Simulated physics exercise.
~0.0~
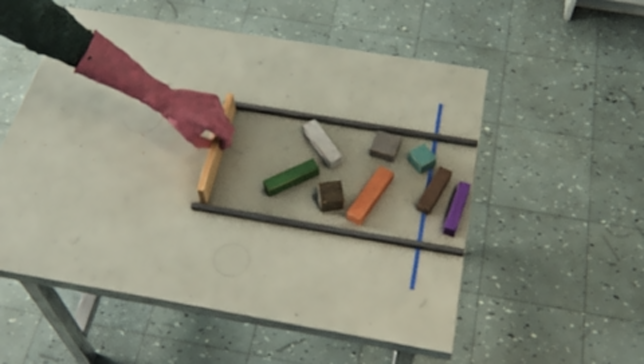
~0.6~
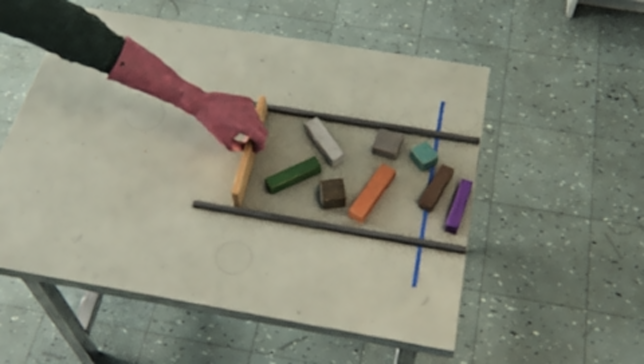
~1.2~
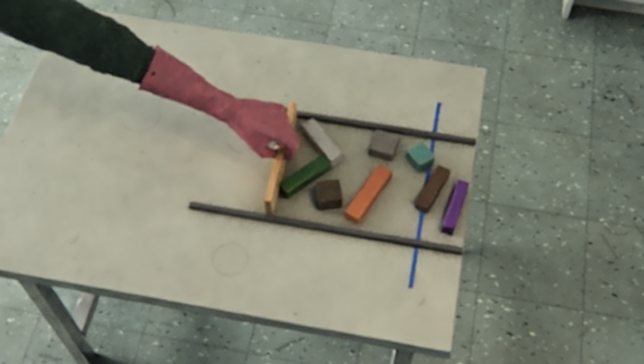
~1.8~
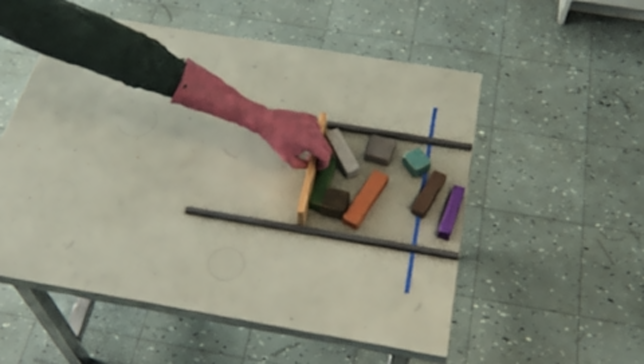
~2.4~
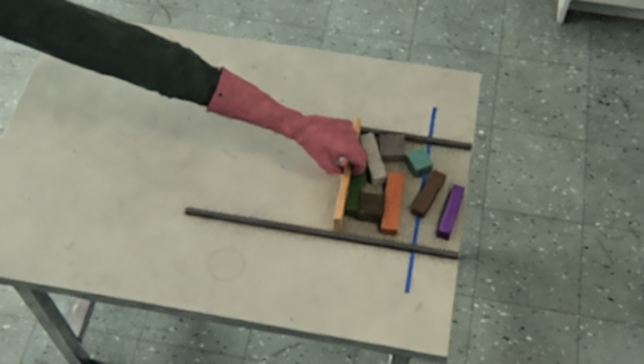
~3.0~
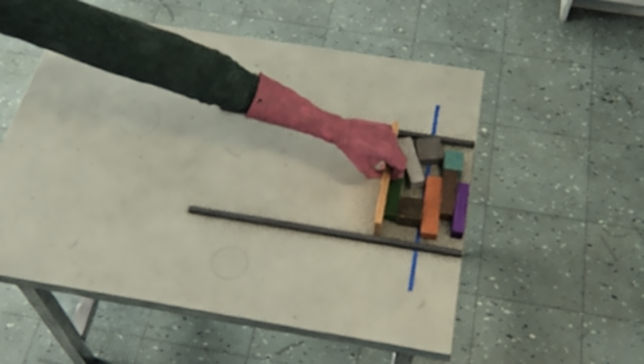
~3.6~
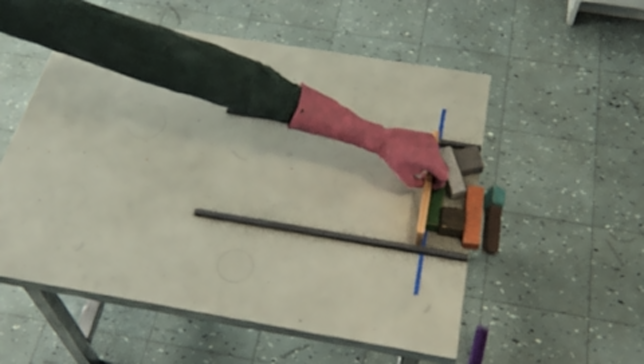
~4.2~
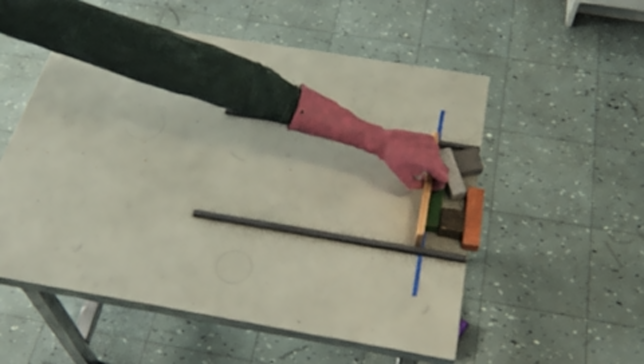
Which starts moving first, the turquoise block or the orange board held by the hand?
The orange board starts moving first. The turquoise block stays where it is until the pushed pieces crowd up against it later on.
